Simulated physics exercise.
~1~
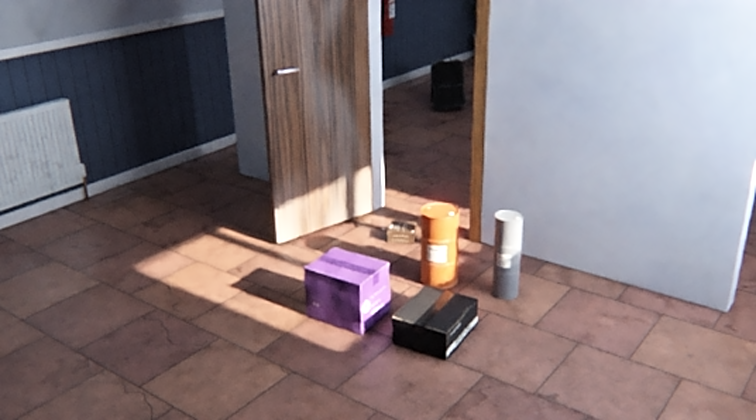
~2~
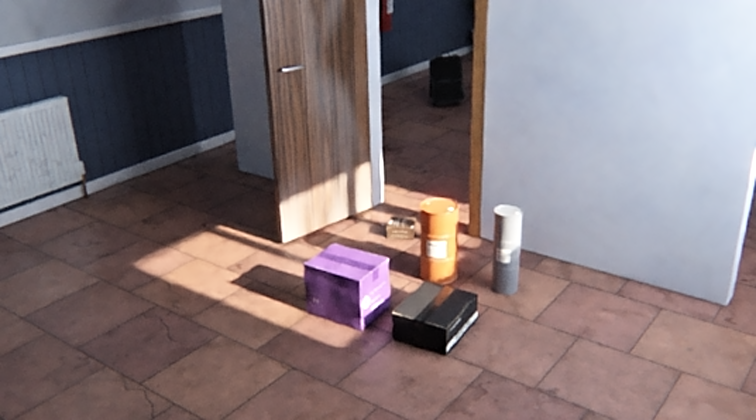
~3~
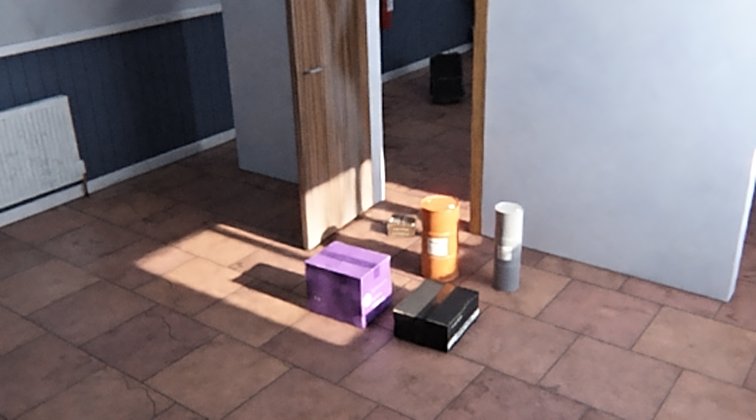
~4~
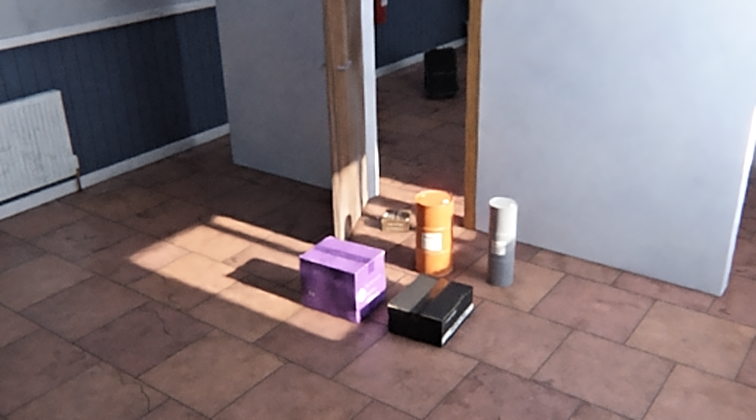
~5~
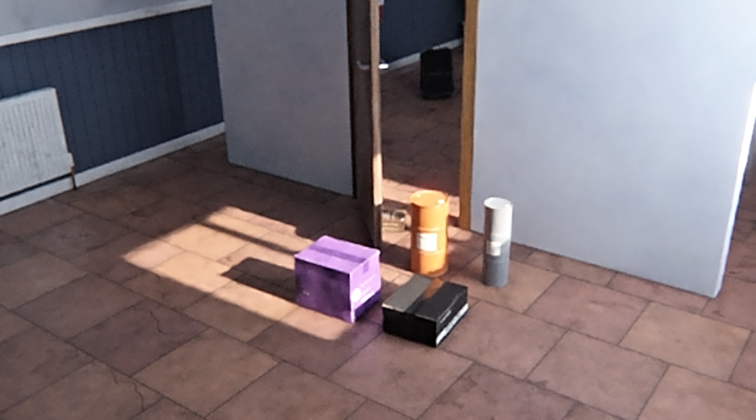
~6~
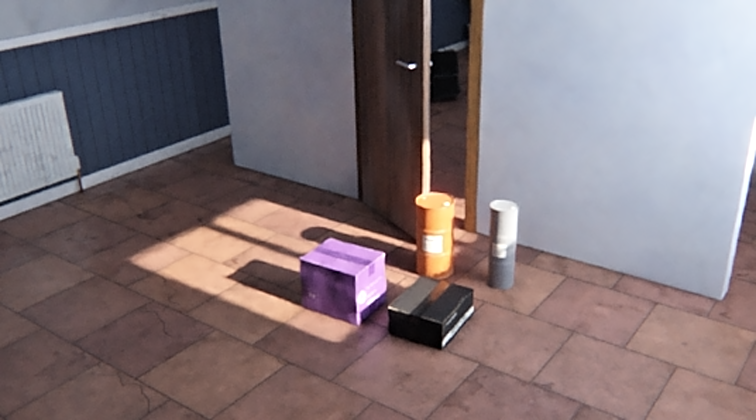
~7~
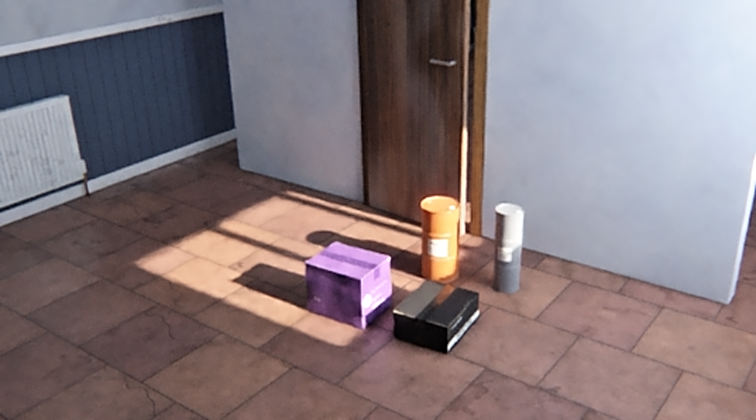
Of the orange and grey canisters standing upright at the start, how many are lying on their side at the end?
None of them are; both the orange and the grey canister are still standing upright as the door swings nearly shut.
